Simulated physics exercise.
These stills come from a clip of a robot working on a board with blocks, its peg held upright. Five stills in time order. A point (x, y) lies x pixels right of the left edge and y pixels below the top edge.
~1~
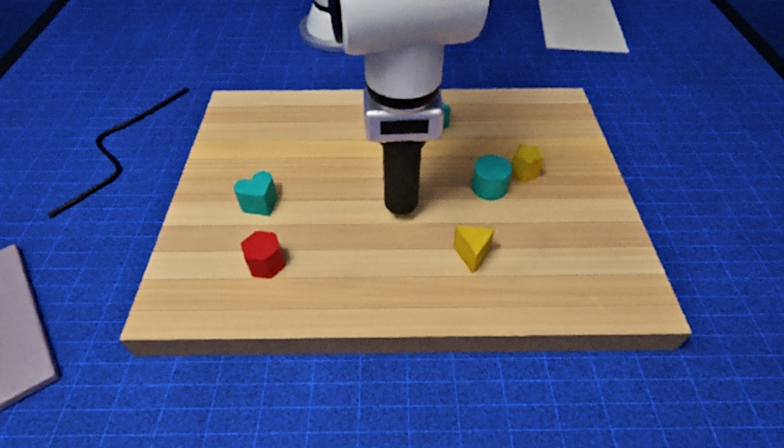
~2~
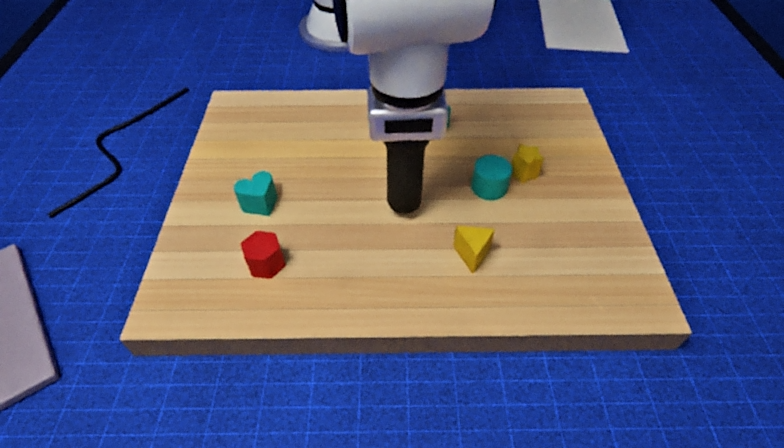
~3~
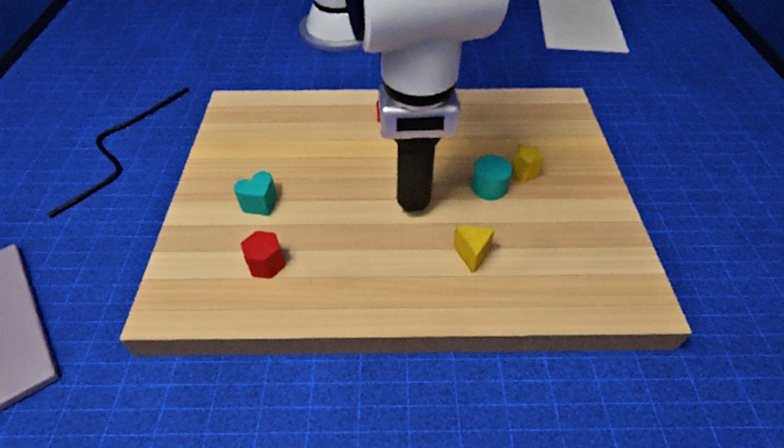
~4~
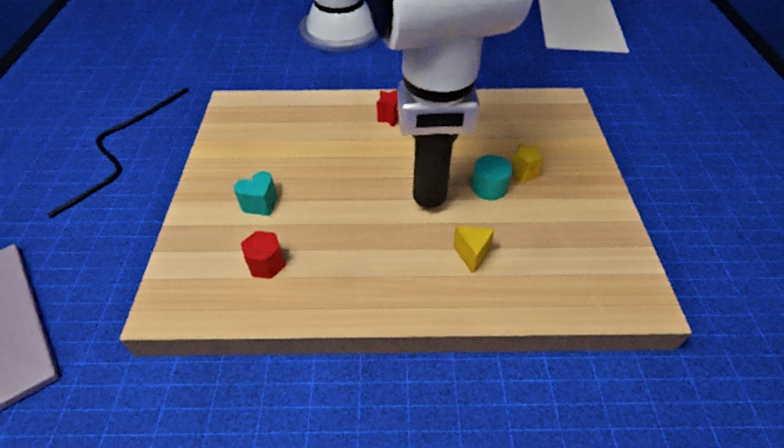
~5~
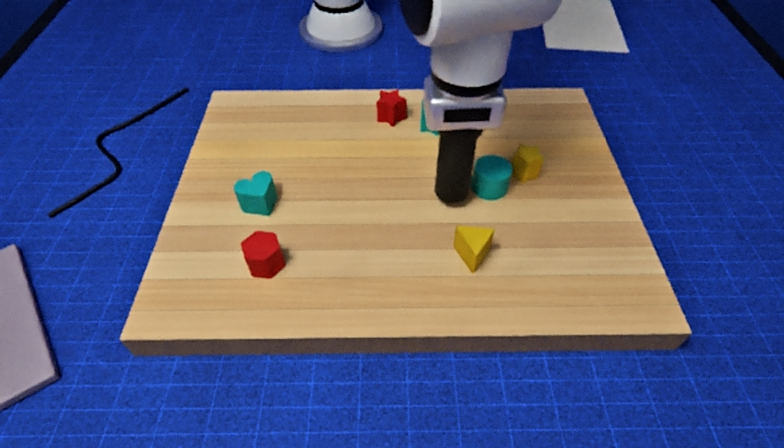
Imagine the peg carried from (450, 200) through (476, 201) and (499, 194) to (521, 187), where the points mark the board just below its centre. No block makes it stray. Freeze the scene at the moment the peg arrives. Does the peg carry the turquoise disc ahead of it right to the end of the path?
Yes, that is what happens.
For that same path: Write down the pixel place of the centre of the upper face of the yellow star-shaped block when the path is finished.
Near (555, 134).
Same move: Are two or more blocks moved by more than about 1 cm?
That would be a yes.
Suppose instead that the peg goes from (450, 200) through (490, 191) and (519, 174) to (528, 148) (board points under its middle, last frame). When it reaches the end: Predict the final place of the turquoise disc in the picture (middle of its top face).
So, by the moment the path ends, you'll find the top centre of the turquoise disc at (565, 124).
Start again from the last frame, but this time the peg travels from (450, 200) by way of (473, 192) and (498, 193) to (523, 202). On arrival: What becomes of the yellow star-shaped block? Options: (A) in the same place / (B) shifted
I'll go with B - shifted.
The first path, step by step. Halfway along, peg at (491, 190); turquoise disc at (513, 159); yellow star-shaped block at (536, 149), turned 15° clockwise.
At the end, peg at (523, 179); yellow triangle still; turquoise disc at (535, 144); yellow star-shaped block at (555, 134).
